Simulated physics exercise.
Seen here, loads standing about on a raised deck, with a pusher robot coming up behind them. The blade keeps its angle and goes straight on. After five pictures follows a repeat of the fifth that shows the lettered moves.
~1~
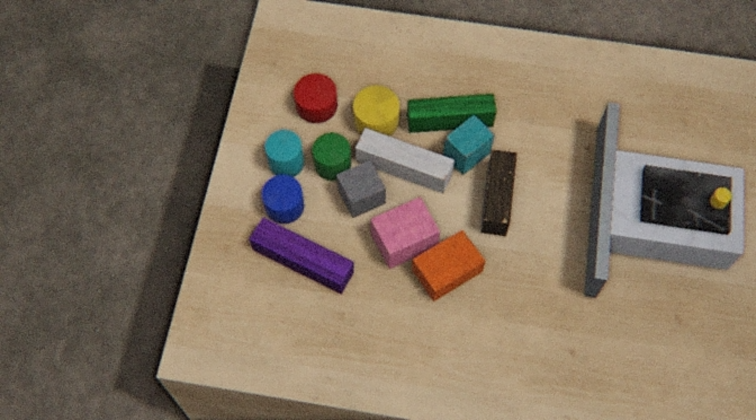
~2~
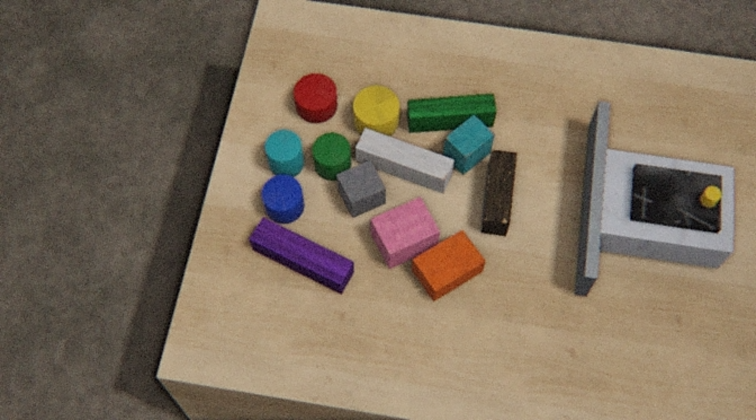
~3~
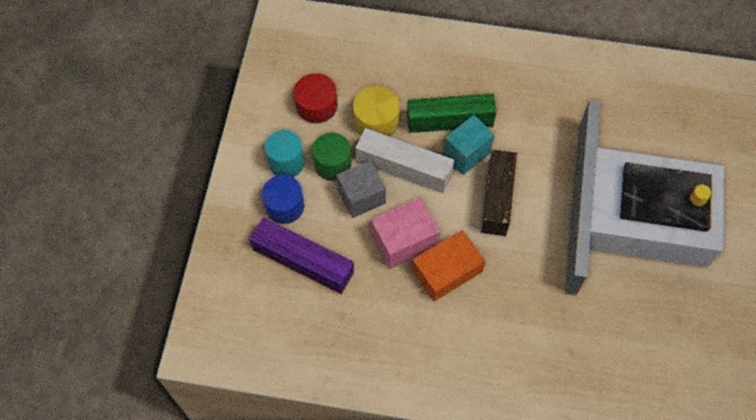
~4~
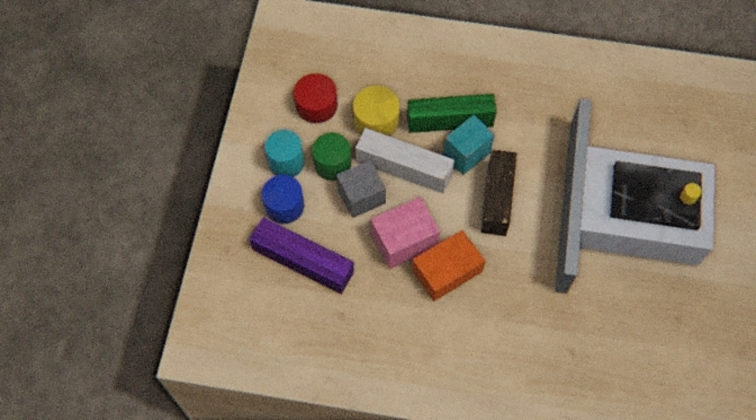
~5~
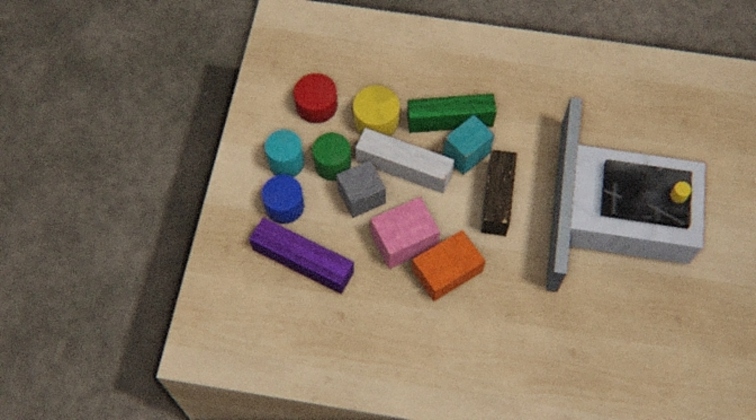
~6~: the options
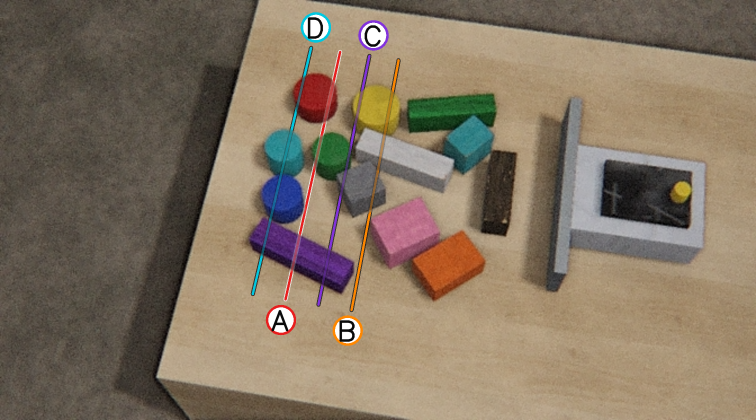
Grey pusher robot with a flat front plate creeping left across a wooden deck towards a motionless cluster of colourful blocks.
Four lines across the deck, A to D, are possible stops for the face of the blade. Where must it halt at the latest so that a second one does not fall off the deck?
As far as mark C.
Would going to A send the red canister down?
Yes.
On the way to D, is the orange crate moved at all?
Yes.
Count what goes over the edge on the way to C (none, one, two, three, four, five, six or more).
One.
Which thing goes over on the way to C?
The red canister.
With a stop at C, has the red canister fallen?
Yes.
On the copy, A at (315, 168); B at (377, 177); C at (345, 173); D at (284, 163).
On C. First, robot (559, 180); green stick (444, 112); orange crate (432, 265).
Then, robot (477, 168); red canister (268, 83); turquoise canister (273, 159).
Finally, robot (419, 160); red canister over the edge; turquoise canister (233, 148); one fallen.
By contrast, A drops three; B is within the limit but short; D drops five.
